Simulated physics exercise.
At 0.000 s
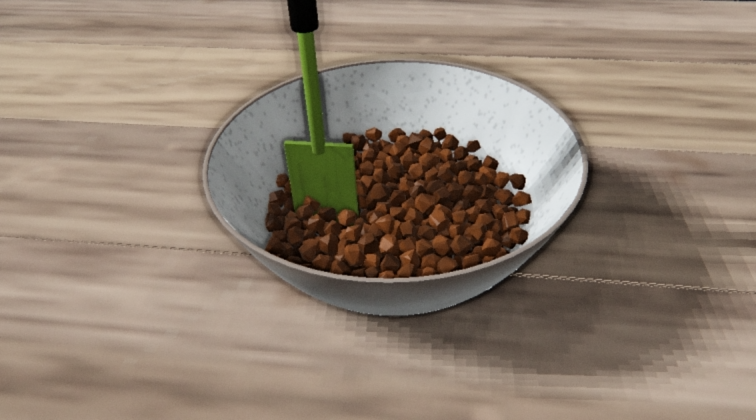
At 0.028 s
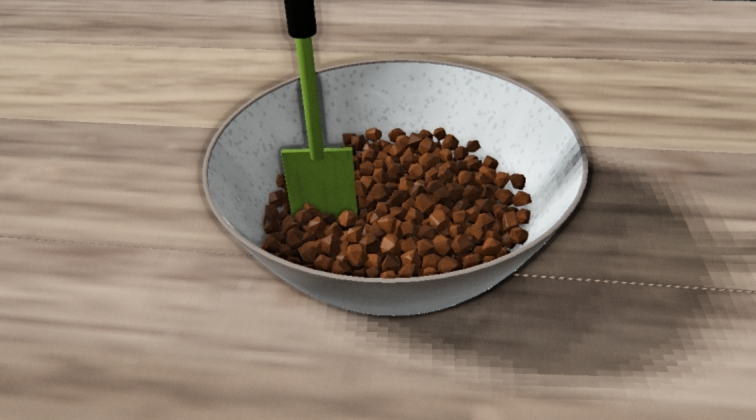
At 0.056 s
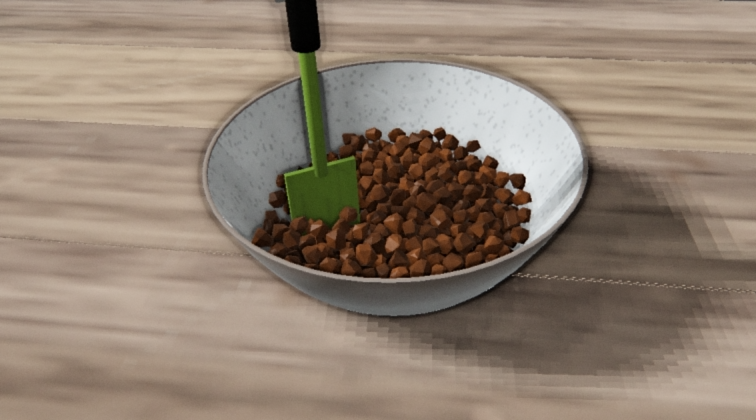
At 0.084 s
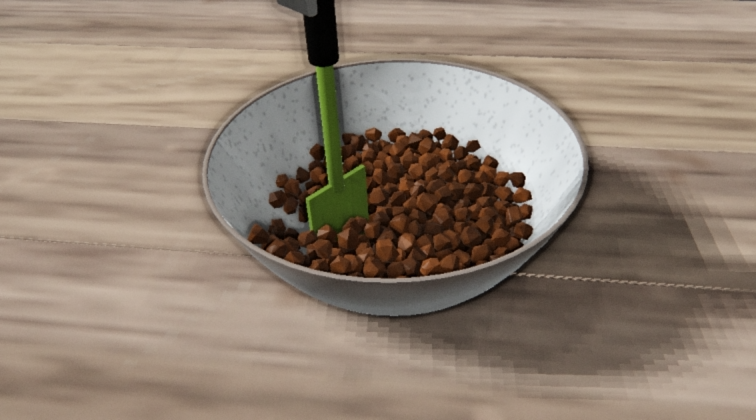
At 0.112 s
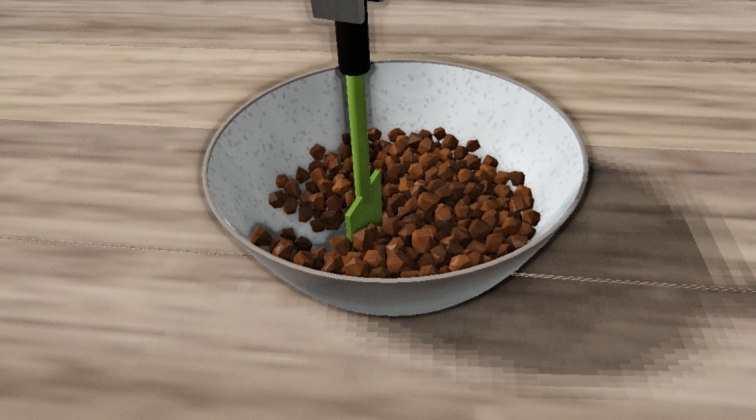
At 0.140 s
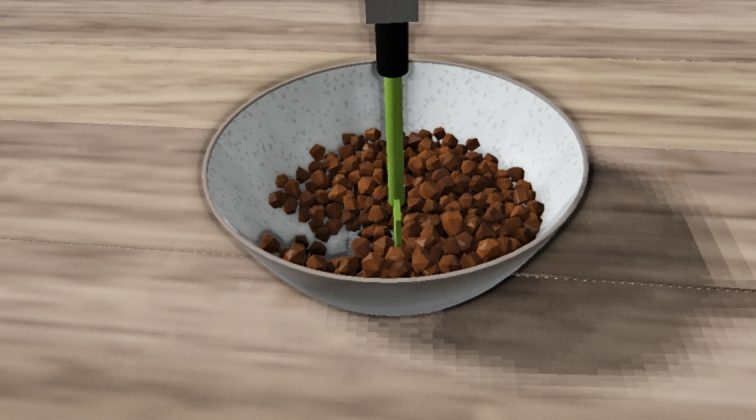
A green spatula with a black handle, held upright by a gripper, sweeps toward the viewer and right through brown pellets in a speckled white bowl, turning edge-on and pushing some aside while the bowl stays still.
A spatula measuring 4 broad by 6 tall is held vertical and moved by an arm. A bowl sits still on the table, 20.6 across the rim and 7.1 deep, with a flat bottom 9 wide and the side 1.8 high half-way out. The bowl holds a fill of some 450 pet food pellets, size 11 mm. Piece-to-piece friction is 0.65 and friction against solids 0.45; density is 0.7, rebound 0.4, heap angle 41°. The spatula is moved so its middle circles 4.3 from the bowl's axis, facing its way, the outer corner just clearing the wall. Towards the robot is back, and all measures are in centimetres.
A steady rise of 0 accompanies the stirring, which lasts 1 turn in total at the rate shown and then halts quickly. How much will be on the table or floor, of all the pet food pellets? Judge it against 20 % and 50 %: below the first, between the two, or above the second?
Below 20 %.
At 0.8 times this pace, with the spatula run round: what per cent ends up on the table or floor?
Estimated share: Near 5 per cent.
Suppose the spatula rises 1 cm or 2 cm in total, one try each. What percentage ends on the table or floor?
I'd say some 10 per cent, and some 10 per cent.
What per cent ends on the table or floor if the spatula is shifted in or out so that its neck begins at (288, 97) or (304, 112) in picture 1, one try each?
Close to 20 and 15 in a hundred.
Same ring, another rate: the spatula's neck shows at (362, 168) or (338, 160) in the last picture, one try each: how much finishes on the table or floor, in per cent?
About 5 per cent, then about 5 per cent.
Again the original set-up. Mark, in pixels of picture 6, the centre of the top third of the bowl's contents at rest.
Roughly at pixel (296, 220).
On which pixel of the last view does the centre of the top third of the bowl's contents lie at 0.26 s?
Centre estimate: Approx. (498, 136) px.
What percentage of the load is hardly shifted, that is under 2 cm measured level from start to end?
Roughly 5 percent of the load.
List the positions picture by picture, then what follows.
In the first frame, the spatula neck at (316, 121), 0° round; upper third of the load around (408, 199), from x 270 to 525, top at y 135; 448 in the bowl.
In the second frame, the spatula neck at (314, 127), 8° round; upper third of the load around (407, 207), from x 270 to 525, top at y 135.
In the third frame, the spatula neck at (317, 143), 30° round; upper third of the load around (397, 217), from x 260 to 525, top at y 135.
In the fourth frame, the spatula neck at (334, 158), 53° round; upper third of the load around (404, 231), from x 260 to 525, top at y 135.
In the fifth frame, the spatula neck at (362, 168), 76° round; upper third of the load around (423, 244), from x 260 to 530, top at y 135.
In the sixth frame, the spatula neck at (396, 171), 99° round; upper third of the load around (447, 239), from x 270 to 535, top at y 135; 448 in the bowl.
After 0.26 s, 197° round, highest piece 10 above the table; 440 in the bowl, 8 in flight or on the tool.
After 0.38 s, 295° round, highest piece 9 above the table; 420 in the bowl, 10 on the table or floor, 18 in flight or on the tool.
After 0.63 s, 0° round, highest piece 7 above the table; 402 in the bowl, 46 on the table or floor.
After 1.33 s, 0° round, highest piece 7 above the table; 402 in the bowl, 46 on the table or floor.
In the end, 402 in the bowl, 46 on the table or floor. That is 10 % on the table or floor.
